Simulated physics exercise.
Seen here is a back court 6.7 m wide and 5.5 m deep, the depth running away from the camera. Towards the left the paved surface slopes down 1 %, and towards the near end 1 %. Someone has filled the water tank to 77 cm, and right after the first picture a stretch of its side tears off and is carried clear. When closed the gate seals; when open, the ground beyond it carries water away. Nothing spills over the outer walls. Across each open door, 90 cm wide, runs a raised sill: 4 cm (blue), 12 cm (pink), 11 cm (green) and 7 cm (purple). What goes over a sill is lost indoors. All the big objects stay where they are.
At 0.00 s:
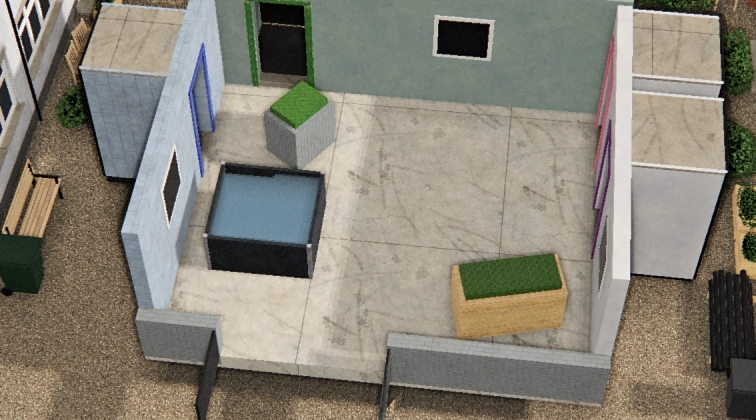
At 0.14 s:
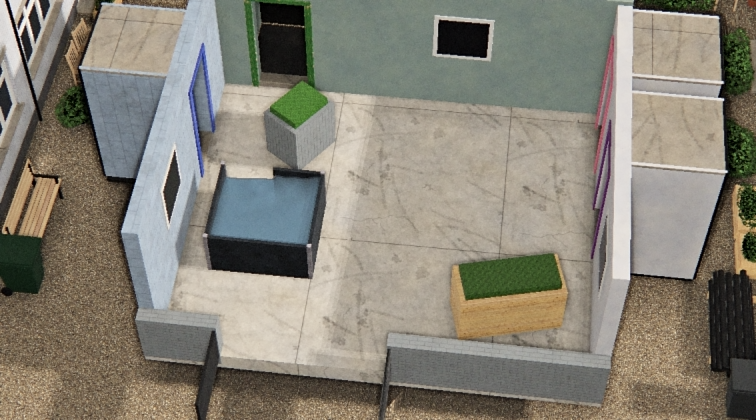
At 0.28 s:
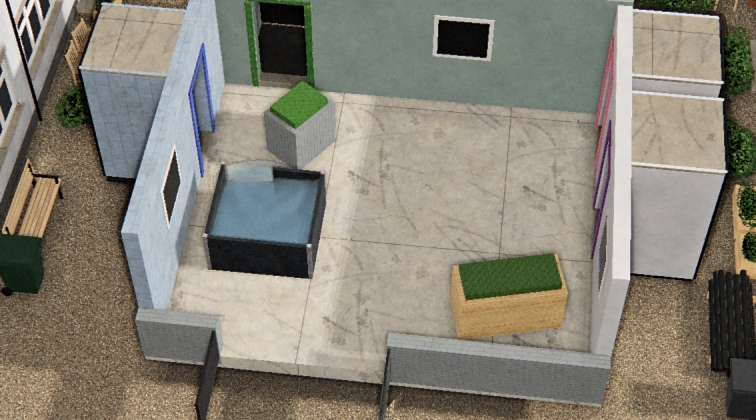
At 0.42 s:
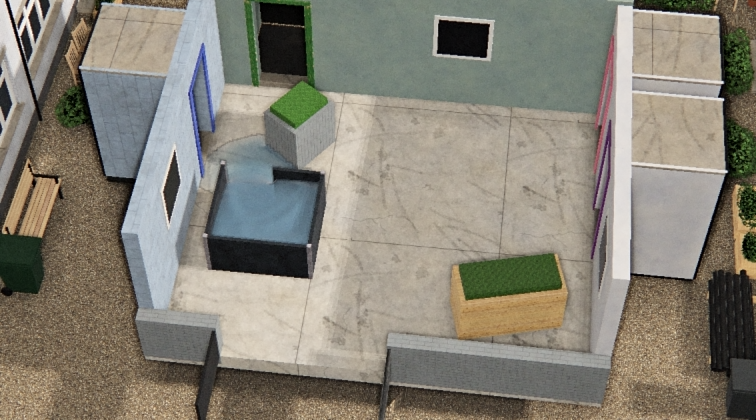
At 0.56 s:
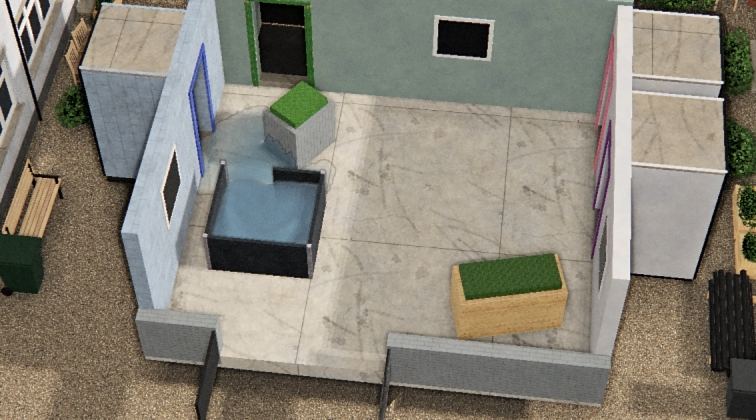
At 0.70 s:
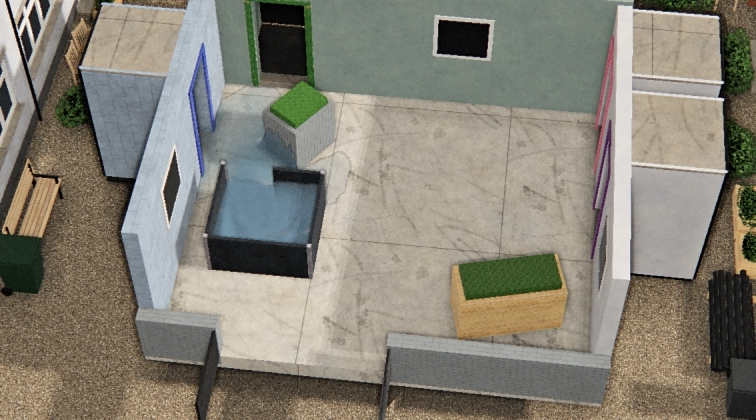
The clip opens on a still, dark-walled tank of blue water in a paved court, near a grass-topped grey block. A section of the tank's far side disappears, and water pours through the gap. It spreads across the paving behind the tank, reaching around the grey block as the tank's level drops.
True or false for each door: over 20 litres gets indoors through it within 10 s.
Blue door - true, pink door - false, green door - true, purple door - false.
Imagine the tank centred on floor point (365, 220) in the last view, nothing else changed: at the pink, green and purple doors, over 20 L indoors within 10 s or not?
Lab note: Vs limit, pink door limit broken; green door limit held; purple door limit held.
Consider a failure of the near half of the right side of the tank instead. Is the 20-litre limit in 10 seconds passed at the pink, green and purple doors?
Note: Pink short of the mark, green short of the mark, purple beyond the mark.
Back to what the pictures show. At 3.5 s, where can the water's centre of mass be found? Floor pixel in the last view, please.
Balance point at about (302, 176).
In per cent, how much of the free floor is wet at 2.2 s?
Wet share: About 25 %.
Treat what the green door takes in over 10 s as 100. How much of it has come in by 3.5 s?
I'd put it at about 80 per cent by that point.
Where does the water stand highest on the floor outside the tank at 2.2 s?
At about (222, 99).
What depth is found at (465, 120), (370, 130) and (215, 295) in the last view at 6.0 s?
Spot by spot: Some 3, 4, then 0 cm.
After 1.4 s water covers 15 % of the floor and is deepest (56 cm) near (224, 92); blue door 12 cm at the sill, 59 L in, pink door not reached, green door 18 cm at the sill, 11 L in, purple door not reached.
After 2.2 s water covers 25 % of the floor and is deepest (38 cm) near (222, 99); blue door 12 cm at the sill, 147 L in, pink door not reached, green door 19 cm at the sill, 36 L in, purple door not reached.
After 3.5 s water covers 45 % of the floor and is deepest (22 cm) near (212, 137); blue door 14 cm at the sill, 253 L in, pink door not reached, green door 16 cm at the sill, 63 L in, purple door not reached.
After 6.0 s water covers 65 % of the floor and is deepest (14 cm) near (210, 145); blue door 12 cm at the sill, 370 L in, pink door 7 cm at the sill, 0 L in, green door 10 cm at the sill, 78 L in, purple door 7 cm at the sill, 1 L in.
After 10.0 s water covers 90 % of the floor and is deepest (8 cm) near (576, 377); blue door 8 cm at the sill, 449 L in, pink door 3 cm at the sill, 0 L in, green door 5 cm at the sill, 78 L in, purple door 3 cm at the sill, 2 L in.
